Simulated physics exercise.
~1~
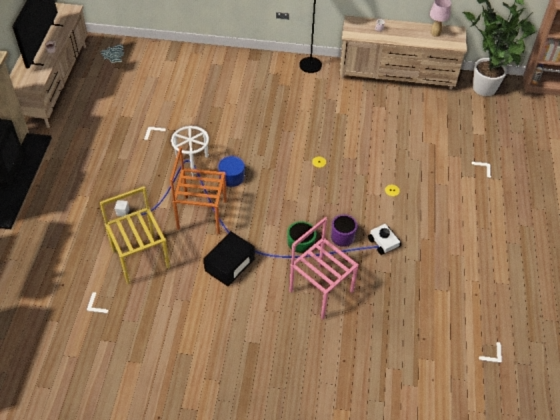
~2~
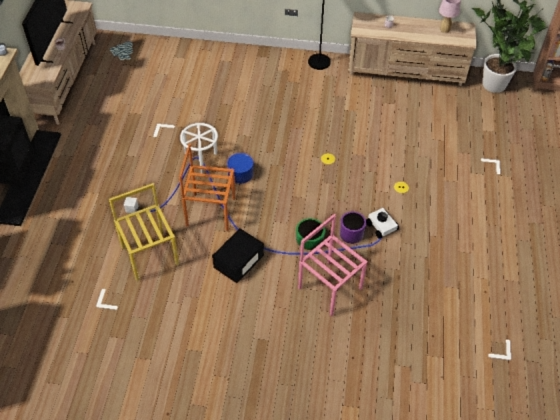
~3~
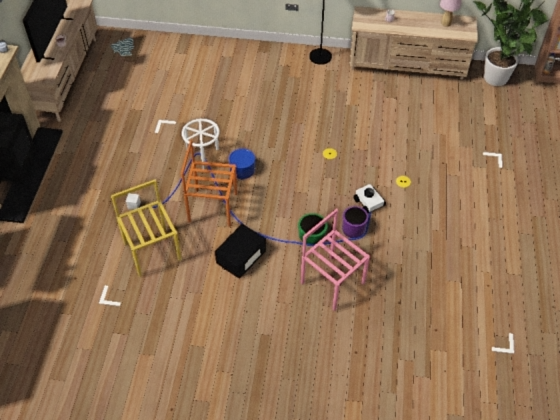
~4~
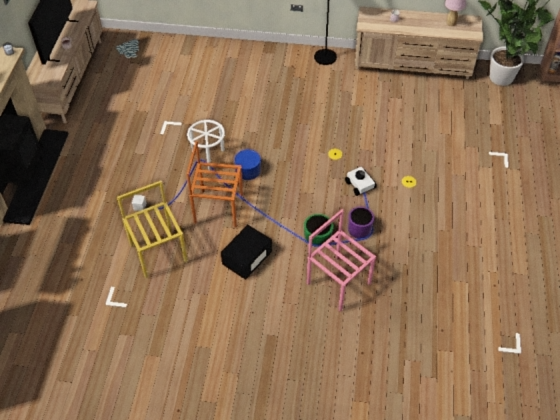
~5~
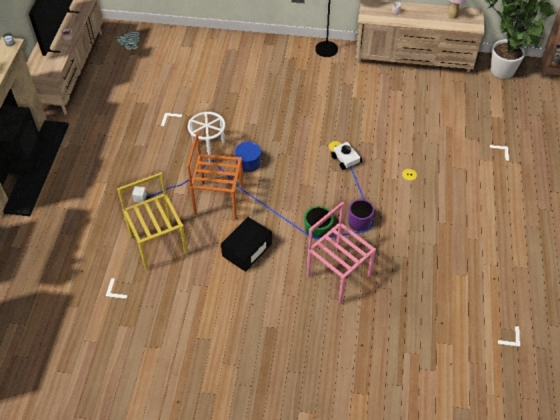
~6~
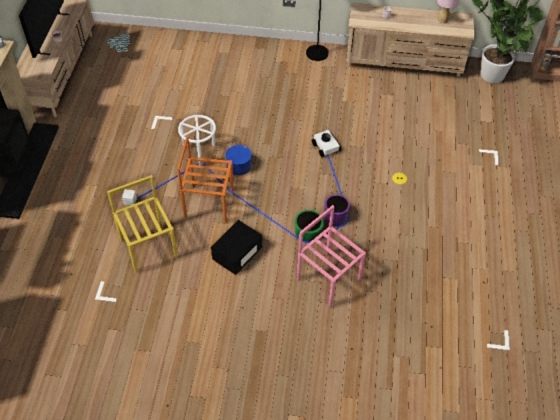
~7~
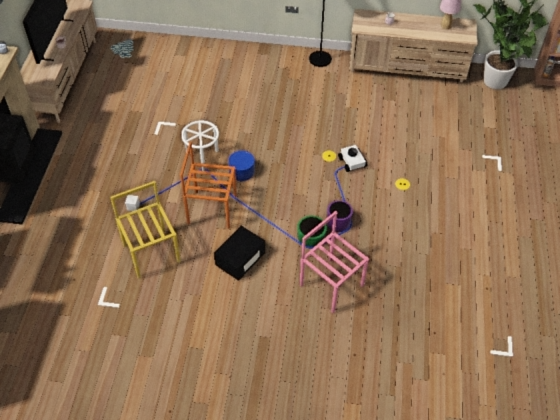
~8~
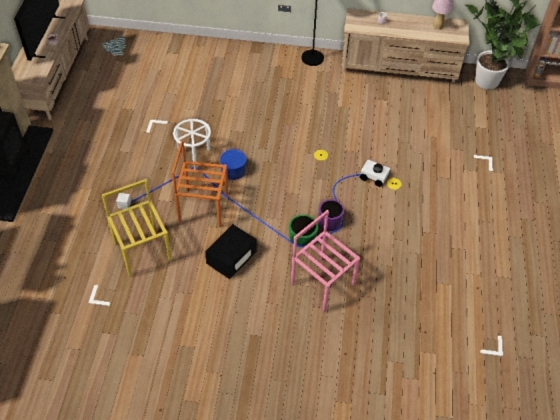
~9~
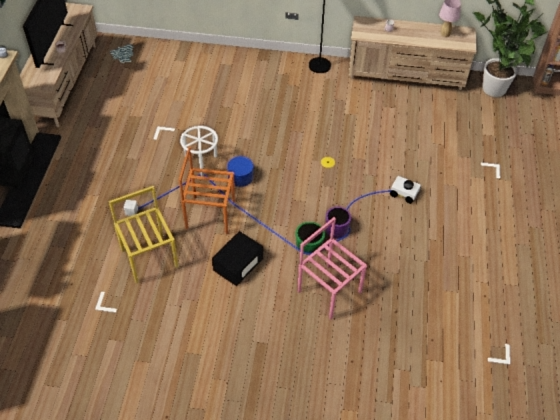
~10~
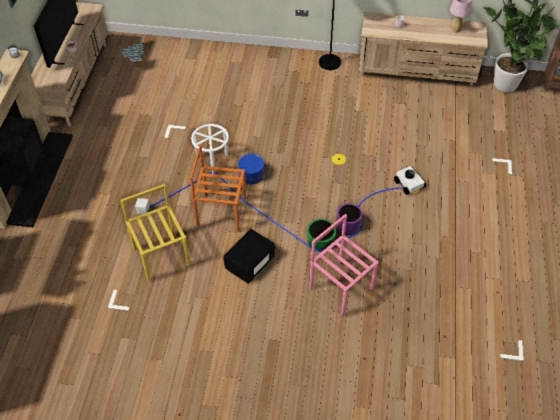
On a wooden living-room floor, seen from above, a small white cart trailing a blue lead sits to the right of a pink chair and a purple pot, among other chairs, bins and a black carton. The cart moves up and to the left, drawing the lead after it, until it reaches the left yellow mark. As it carries on just past the mark, the purple pot shifts slightly to the left. The cart then turns back to the right and travels to the second yellow mark. It ends there, covering the mark, with the yellow chair still in place.
